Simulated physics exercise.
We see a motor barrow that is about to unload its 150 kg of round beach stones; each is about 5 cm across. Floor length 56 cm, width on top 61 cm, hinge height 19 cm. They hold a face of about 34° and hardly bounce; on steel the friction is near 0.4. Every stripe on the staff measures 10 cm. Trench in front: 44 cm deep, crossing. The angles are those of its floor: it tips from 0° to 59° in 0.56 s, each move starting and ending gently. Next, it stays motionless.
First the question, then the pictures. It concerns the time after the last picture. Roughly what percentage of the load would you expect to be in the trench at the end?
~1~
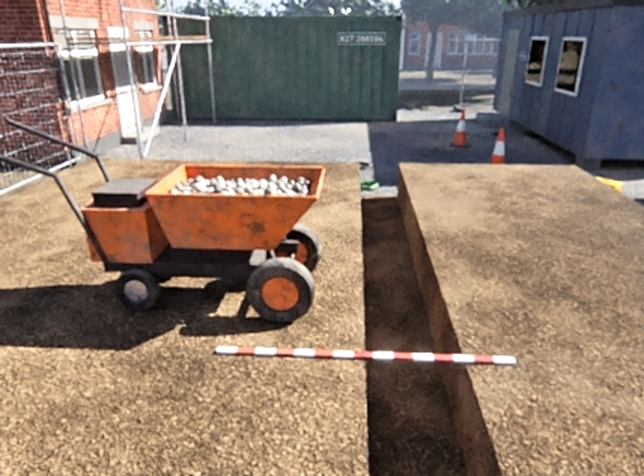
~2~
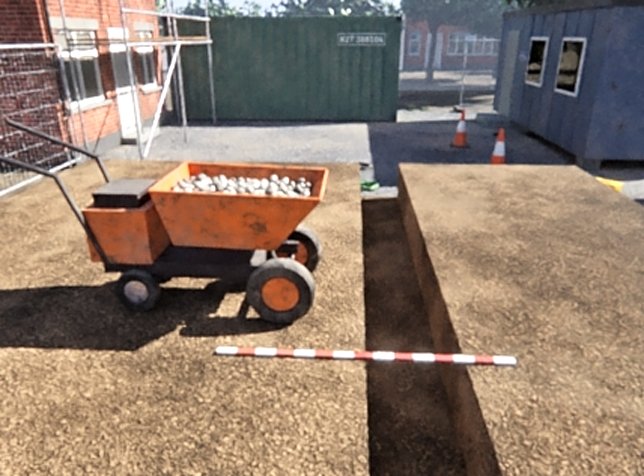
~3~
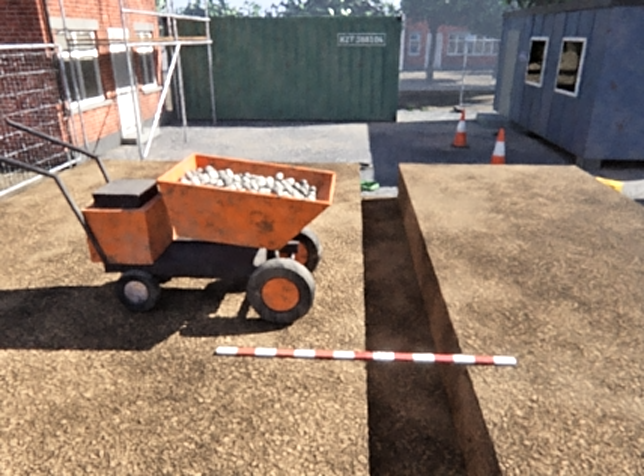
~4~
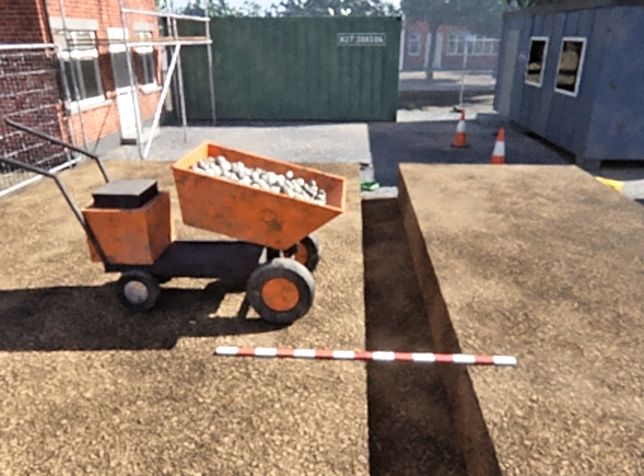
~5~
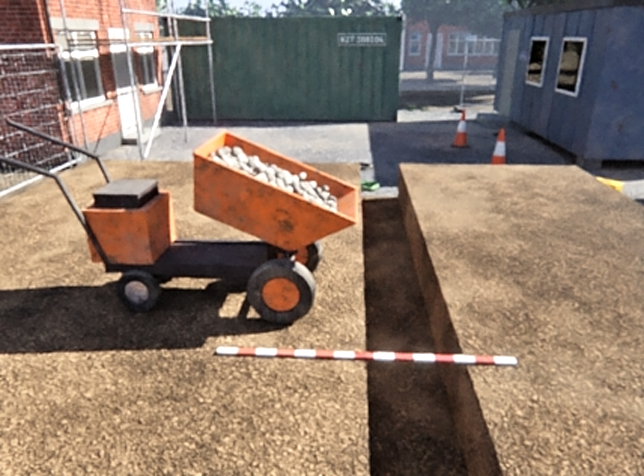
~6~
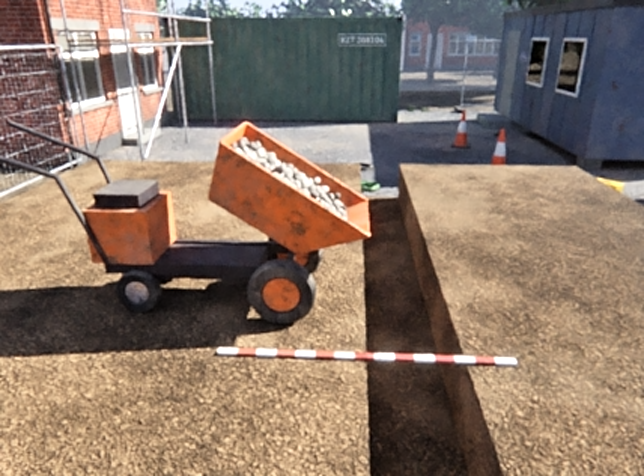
I'd expect around 61 per cent.
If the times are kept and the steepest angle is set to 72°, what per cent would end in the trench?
Near 75 per cent then.
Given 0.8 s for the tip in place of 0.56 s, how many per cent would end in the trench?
Then some 70 per cent would.
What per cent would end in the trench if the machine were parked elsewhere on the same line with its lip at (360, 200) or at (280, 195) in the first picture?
I'd expect close to 30 per cent at the first and 85 per cent at the second.
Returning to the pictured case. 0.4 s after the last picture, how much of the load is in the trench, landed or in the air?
Close to 10 per cent has got there by then.
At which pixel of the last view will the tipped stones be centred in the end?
I'd point somewhere around (422, 351).
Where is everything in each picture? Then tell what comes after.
Lip at (317, 198), floor tilted 0°, highest stones at (225, 185), in the first picture.
The skip is at 2°, its lip at (321, 200); the top of the load is at (218, 183), in the second picture.
The skip is at 7°, its lip at (330, 204); the top of the load is at (209, 175), in the third picture.
Lip at (343, 212), floor tilted 14°, highest stones at (214, 165), in the fourth picture.
The skip is at 23°, its lip at (357, 223); the top of the load is at (227, 154), in the fifth picture.
The skip is at 33°, its lip at (369, 237); the top of the load is at (245, 146), in the sixth picture.
Then, 0.1 s after the last picture the floor is at 50°, 100 % in the skip; the foremost stones are at (365, 243).
Then, 0.4 s after the last picture the floor is at 59°, 89 % in the skip, 11 % in the trench; the foremost stones are at (433, 284).
Then, 0.7 s after the last picture the floor is at 59°, 39 % in the skip, 35 % in the trench, 25 % past the trench; the foremost stones are at (562, 314).
Then, 2.7 s after the last picture the floor is at 59°, 13 % in the skip, 61 % in the trench, 26 % past the trench; the foremost stones are past the picture's edge.
